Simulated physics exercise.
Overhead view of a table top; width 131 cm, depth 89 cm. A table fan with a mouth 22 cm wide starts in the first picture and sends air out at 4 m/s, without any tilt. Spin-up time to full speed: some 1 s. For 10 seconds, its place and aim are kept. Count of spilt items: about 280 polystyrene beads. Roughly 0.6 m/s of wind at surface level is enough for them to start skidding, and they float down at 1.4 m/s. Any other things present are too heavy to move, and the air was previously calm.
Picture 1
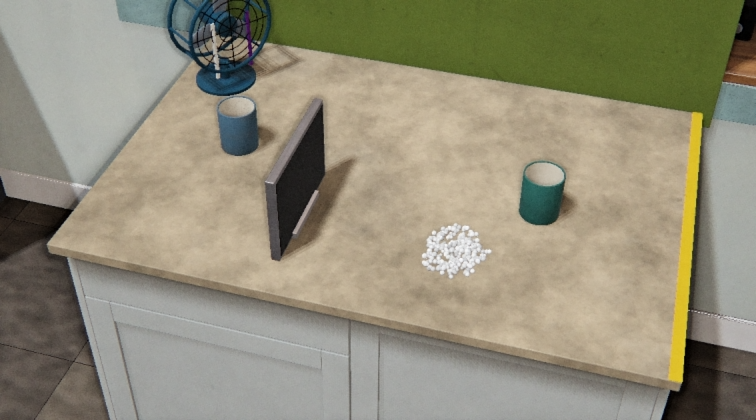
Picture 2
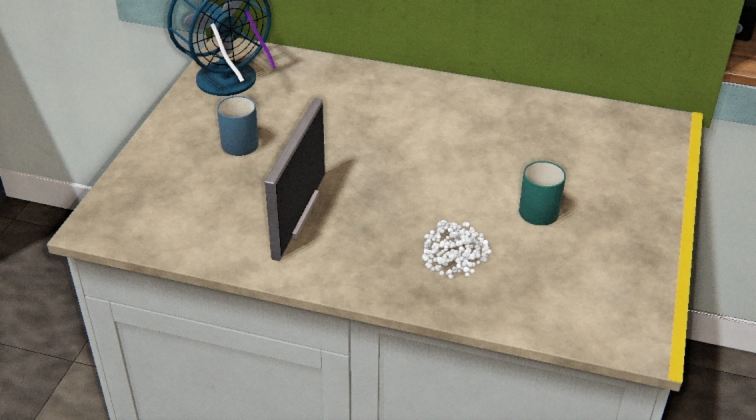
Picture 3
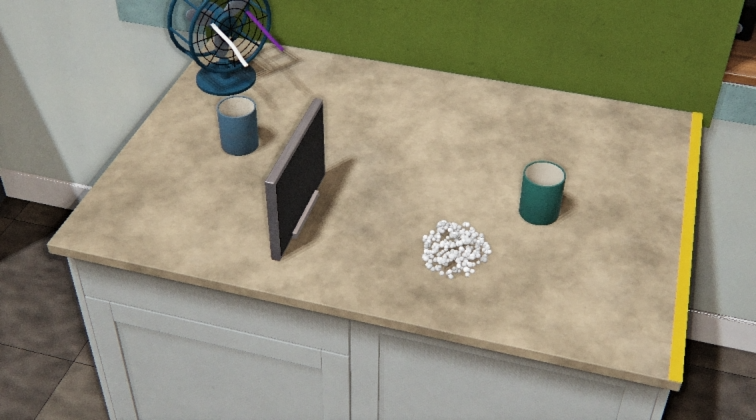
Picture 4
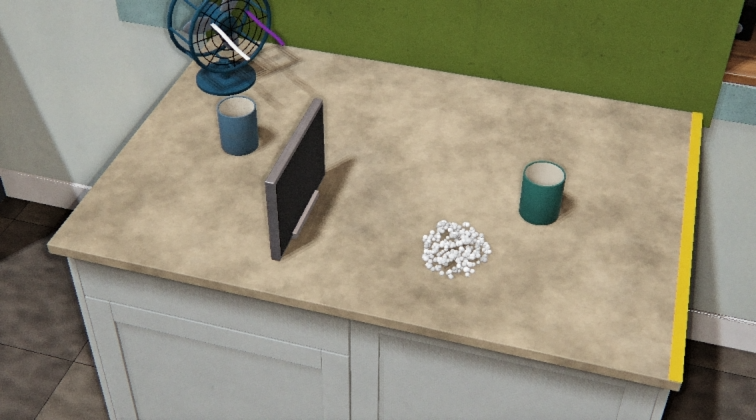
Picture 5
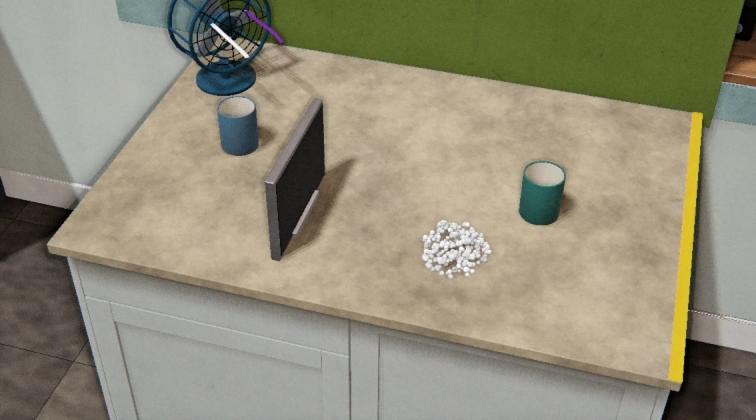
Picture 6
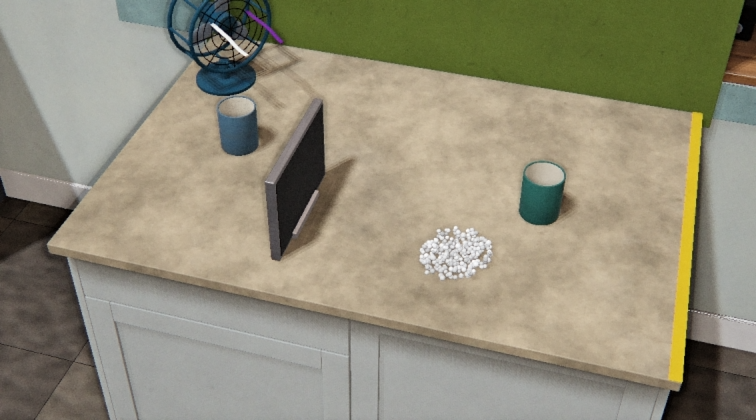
White beads in a small pile stay almost still on a mottled beige counter seen from above at an angle, against a green panel. A blue fan with white and purple streamers stands at back left, near a blue mug and an upright dark laptop, with a green mug and yellow edge at right. The streamers lift and stream rightward, then the pile spreads slightly flatter.
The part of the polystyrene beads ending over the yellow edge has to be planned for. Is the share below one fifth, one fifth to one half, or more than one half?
Below one fifth.
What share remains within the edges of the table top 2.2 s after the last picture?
I'd say close to 1 % are still there.
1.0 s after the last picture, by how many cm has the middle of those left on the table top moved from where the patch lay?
Around 20 cm from the start.
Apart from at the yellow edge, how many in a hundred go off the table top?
Estimated share: Around 100 %.
Then, 1.0 s after the last picture, 26 % are on the move or not yet settled, 0 % are over the yellow edge; the middle of those still in play is near (408, 307).
Then, 2.2 s after the last picture, 2 % are on the move or not yet settled, 5 % are over the yellow edge.
Then, 4.6 s after the last picture, 0 % are on the move or not yet settled, 5 % are over the yellow edge.
Then, 9.1 s after the last picture, at the end, 5 % are over the yellow edge.
